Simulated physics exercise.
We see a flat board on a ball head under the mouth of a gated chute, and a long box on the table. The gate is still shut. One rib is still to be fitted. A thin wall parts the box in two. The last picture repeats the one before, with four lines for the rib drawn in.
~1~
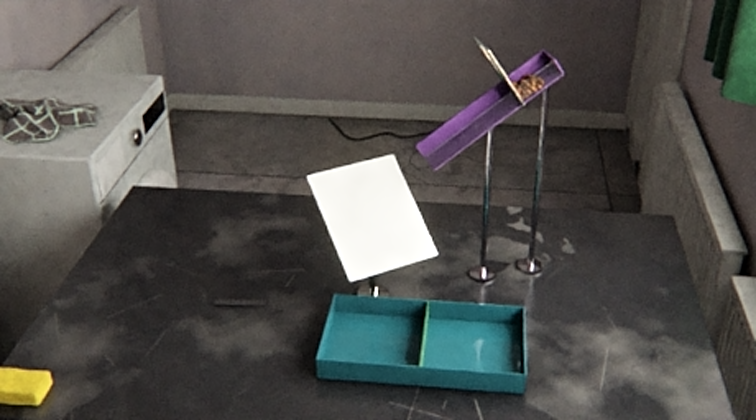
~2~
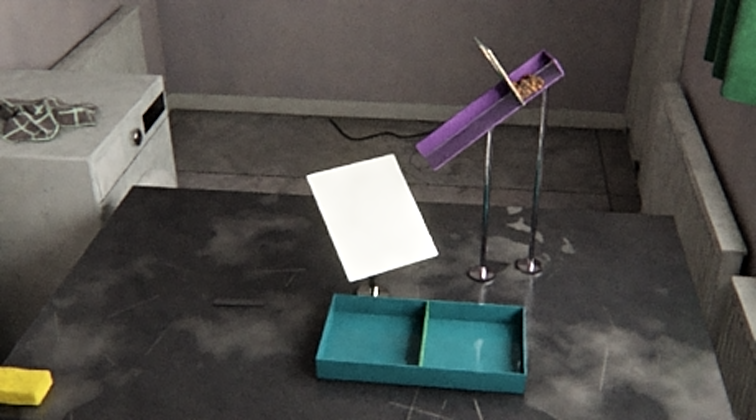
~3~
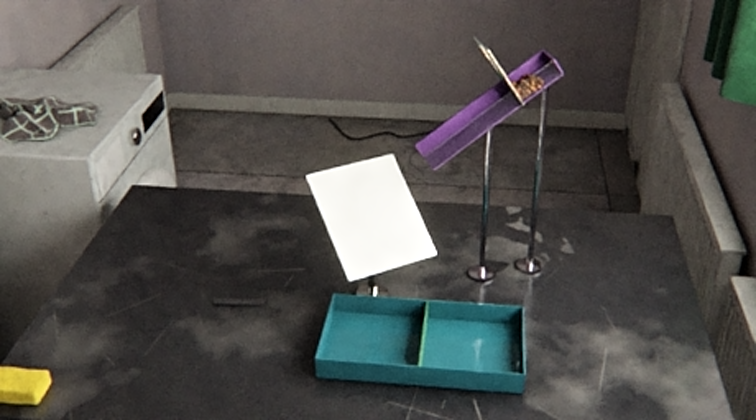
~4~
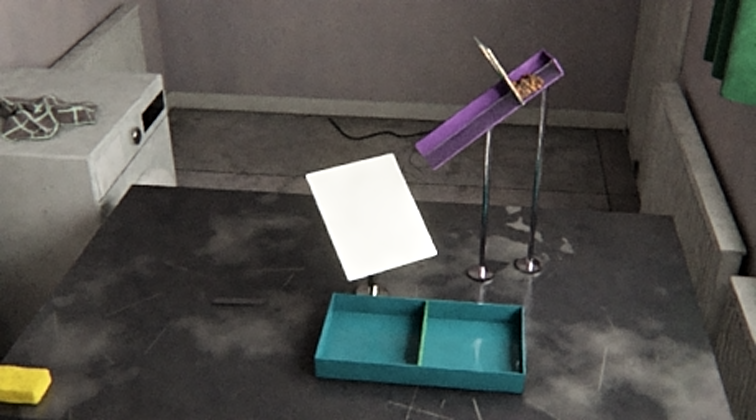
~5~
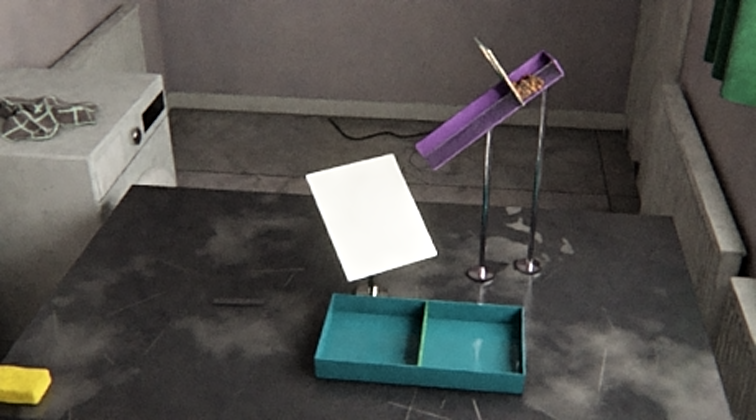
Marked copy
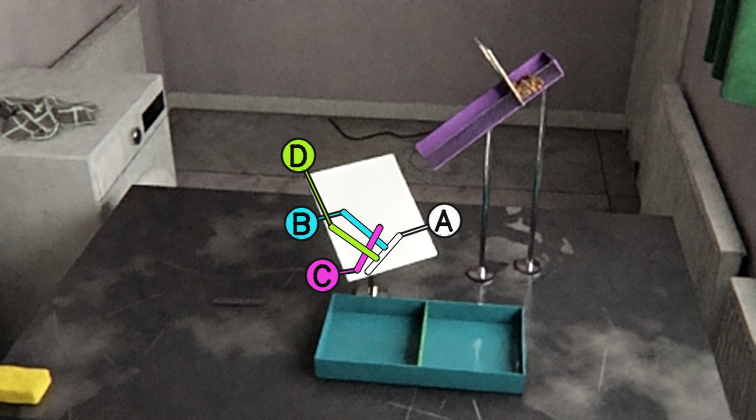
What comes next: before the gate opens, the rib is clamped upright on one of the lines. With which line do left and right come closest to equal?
Best: B.
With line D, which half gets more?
Left.
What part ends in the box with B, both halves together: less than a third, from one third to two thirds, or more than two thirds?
It is more than two thirds.
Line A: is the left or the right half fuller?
Left.
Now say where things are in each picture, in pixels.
Load behind the gate at (525, 87), cereal balls; lip of the chute at (429, 165), sloping gently, in the first picture.
Middle of the board at (372, 215), tilted fairly steeply; middle of its low edge at (395, 267); of its high edge at (351, 165), in the second picture.
Front corners of the box at (316, 358) and (525, 375); front end of its middle wall at (419, 366); gate still shut at (505, 81), in the third picture.
Middle of the load at (525, 87); lip at (429, 164), in the fourth picture.
Middle of the load at (525, 88); lip at (429, 165), in the fifth picture.
On the marked copy, line A from (399, 235) to (367, 271); line B from (343, 212) to (384, 246); line C from (379, 227) to (357, 270); line D from (331, 226) to (376, 258).
With A, of what is caught, nearly all in the left half, a small part in the right.
With B, of what is caught, about half in the left half, about half in the right.
With C, of what is caught, nearly all in the left half, a small part in the right.
With D, of what is caught, nearly all in the left half, a small part in the right.
